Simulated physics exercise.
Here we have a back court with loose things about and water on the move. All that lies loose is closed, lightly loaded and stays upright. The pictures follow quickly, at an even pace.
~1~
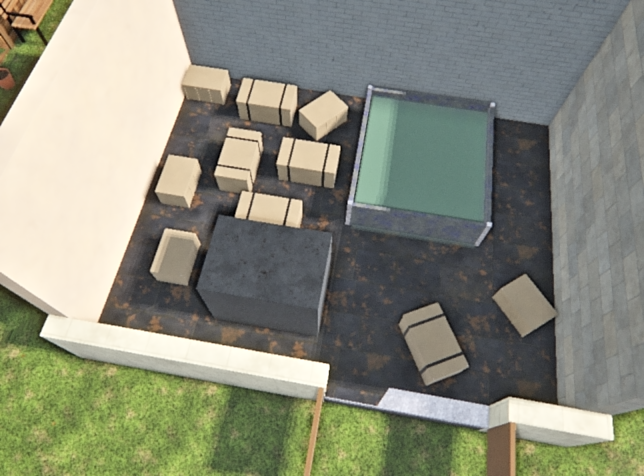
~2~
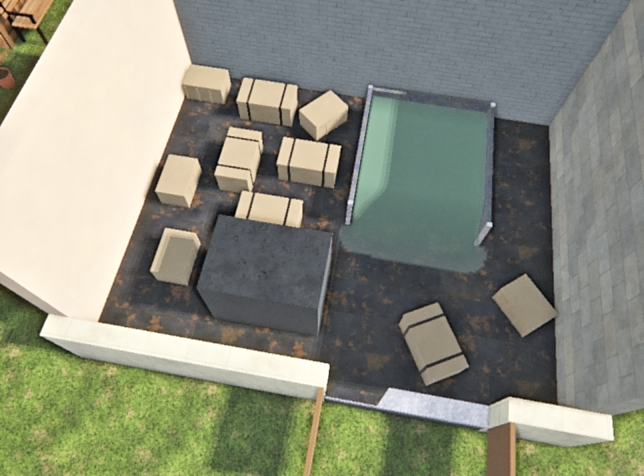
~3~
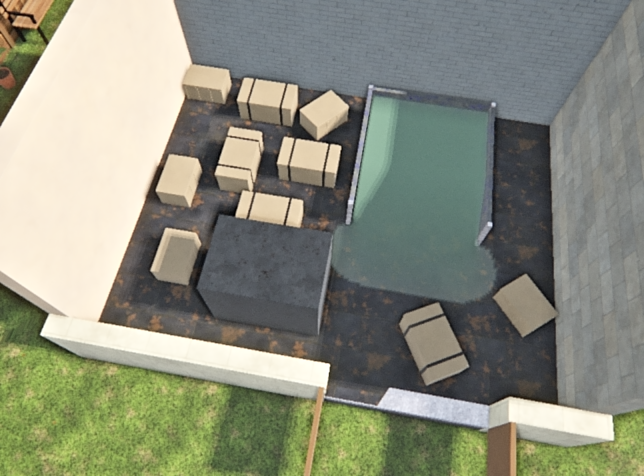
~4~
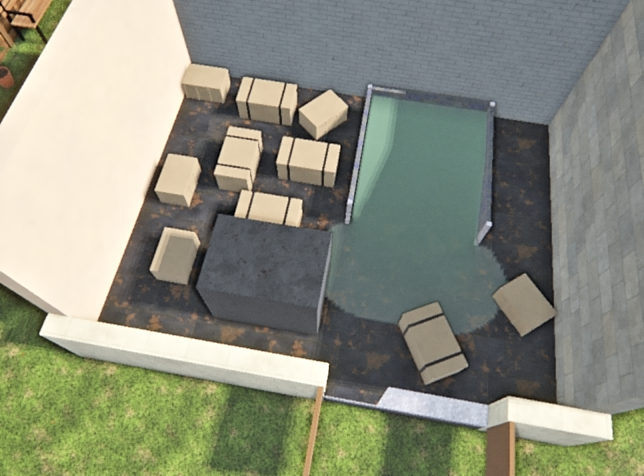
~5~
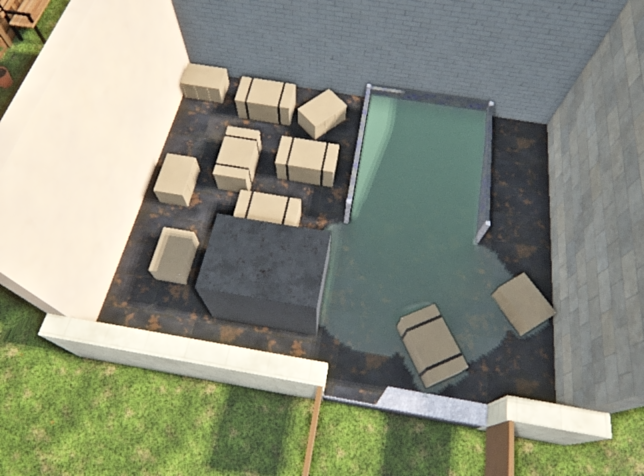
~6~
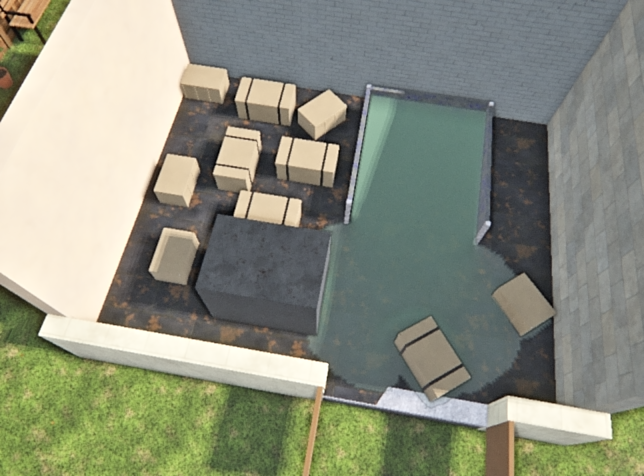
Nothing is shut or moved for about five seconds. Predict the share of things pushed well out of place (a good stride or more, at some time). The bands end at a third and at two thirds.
Share: Less than a third.
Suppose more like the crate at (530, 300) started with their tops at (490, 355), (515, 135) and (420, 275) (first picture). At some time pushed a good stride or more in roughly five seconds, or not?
As listed: Pushed that far, short of that, that far or more.
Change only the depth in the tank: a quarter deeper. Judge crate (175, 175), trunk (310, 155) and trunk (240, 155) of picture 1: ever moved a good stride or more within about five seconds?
As listed: Never so far, not that far, not that far.
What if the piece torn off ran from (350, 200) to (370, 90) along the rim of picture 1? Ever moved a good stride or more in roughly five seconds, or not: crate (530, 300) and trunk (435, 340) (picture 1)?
In turn: Under that, under that.
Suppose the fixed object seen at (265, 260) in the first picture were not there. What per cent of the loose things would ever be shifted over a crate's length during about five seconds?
About 30 per cent.
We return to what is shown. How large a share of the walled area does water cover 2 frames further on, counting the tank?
Some 40 per cent.
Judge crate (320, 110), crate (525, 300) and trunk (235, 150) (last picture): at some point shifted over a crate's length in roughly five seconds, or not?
In that order: Under that, yes, under that.
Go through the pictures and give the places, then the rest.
The first frame shows a trunk at (435, 340) rests on the ground; a trunk at (238, 153) rests on the ground; 0 of 10 have shifted.
The second frame shows a trunk at (435, 340) rests on the ground; a trunk at (238, 153), on the bottom; 0 of 10 have shifted.
The third frame shows a trunk at (436, 340), on the bottom; a trunk at (239, 153) rests on the ground; 0 of 10 have shifted.
The fourth frame shows a trunk at (435, 339) rests on the ground; a trunk at (238, 152), on the bottom; 0 of 10 have shifted.
The fifth frame shows a trunk at (434, 342), on the bottom, close to its start; a trunk at (237, 152), on the bottom; 0 of 10 have shifted.
The sixth frame shows a trunk at (434, 355) rests on the ground, close to its start; a trunk at (237, 152), on the bottom; 1 of 10 have shifted.
A moment on, 1 of 10 are well off their spots; 0 afloat.
Next, 1 of 10 are well off their spots; 1 afloat.
Later, 2 of 10 are well off their spots; 1 afloat.
In the end, 2 of 10 are well off their spots, and 2 have been at some point; 1 afloat.
